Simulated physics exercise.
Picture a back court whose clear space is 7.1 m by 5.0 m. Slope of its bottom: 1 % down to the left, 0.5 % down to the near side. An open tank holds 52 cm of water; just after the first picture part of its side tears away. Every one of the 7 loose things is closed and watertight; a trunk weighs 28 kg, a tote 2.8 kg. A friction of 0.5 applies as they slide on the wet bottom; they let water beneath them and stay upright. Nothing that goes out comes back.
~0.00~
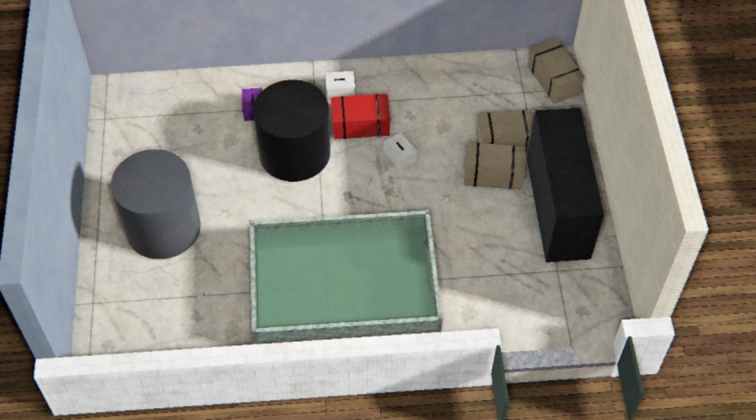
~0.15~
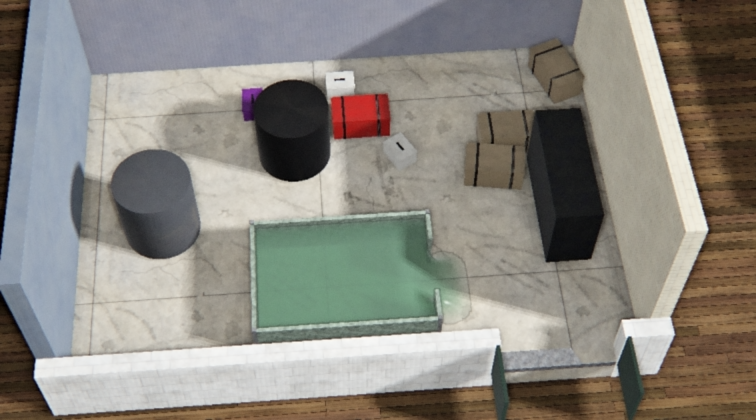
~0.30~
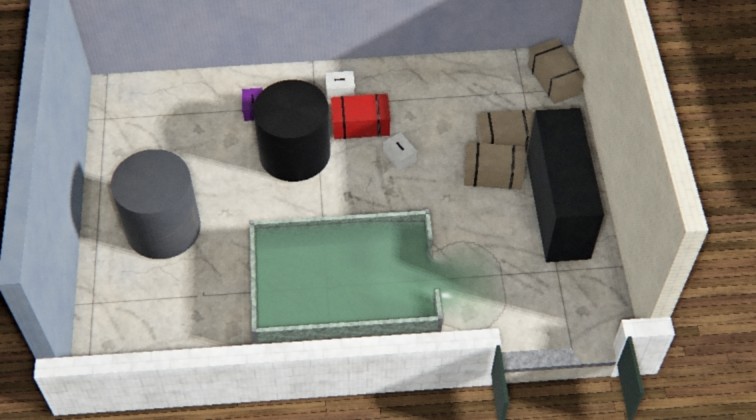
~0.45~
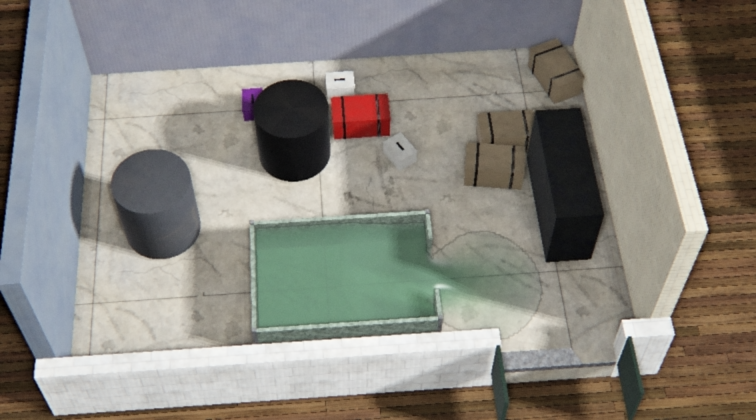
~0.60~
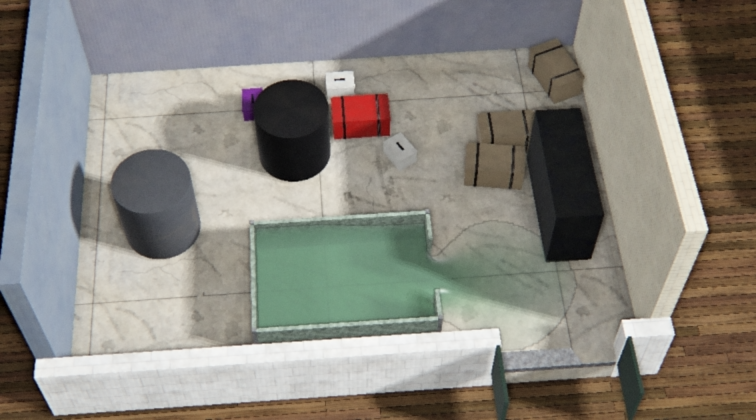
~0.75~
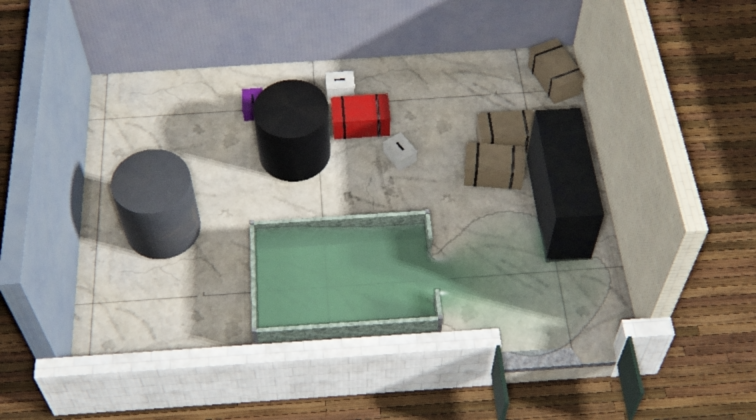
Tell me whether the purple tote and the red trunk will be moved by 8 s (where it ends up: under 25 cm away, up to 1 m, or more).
Result: Chances are the purple tote won't really stir. Chances are the red trunk won't really stir.
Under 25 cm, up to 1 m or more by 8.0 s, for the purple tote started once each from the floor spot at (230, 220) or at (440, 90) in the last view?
Run one, it remains planted; run two, it gets swept far.
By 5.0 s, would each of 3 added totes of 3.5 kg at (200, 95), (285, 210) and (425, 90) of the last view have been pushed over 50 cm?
Result, in listed order: Not exceeded / not exceeded / not exceeded.
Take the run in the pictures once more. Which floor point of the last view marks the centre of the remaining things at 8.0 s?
Roughly at (387, 117).
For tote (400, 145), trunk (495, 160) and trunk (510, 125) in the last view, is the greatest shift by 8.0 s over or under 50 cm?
Well, going one by one, it's not that far, too far and too far.
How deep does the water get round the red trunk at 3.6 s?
I'd say around 1 cm.
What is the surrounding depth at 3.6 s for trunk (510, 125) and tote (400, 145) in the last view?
Depths: Near 4 cm, then near 1 cm.
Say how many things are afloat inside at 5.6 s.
At that point I count 0.
After 1.6 s the purple tote is near (253, 99), 0.0 m from its start, aground; the red trunk is near (361, 108), 0.0 m from its start, aground; 0 of 7 are out; 0 afloat.
After 3.6 s the purple tote is near (253, 99), 0.0 m from its start, aground; the red trunk is near (361, 108), 0.0 m from its start, aground; 0 of 7 are out; 0 afloat.
After 5.6 s the purple tote is near (253, 99), 0.0 m from its start, aground; the red trunk is near (361, 108), 0.0 m from its start, aground; 0 of 7 are out; 0 afloat.
After 8.0 s the purple tote is near (247, 101), 0.1 m from its start, aground; the red trunk is near (361, 108), 0.0 m from its start, aground; 0 of 7 are out; 1 afloat.
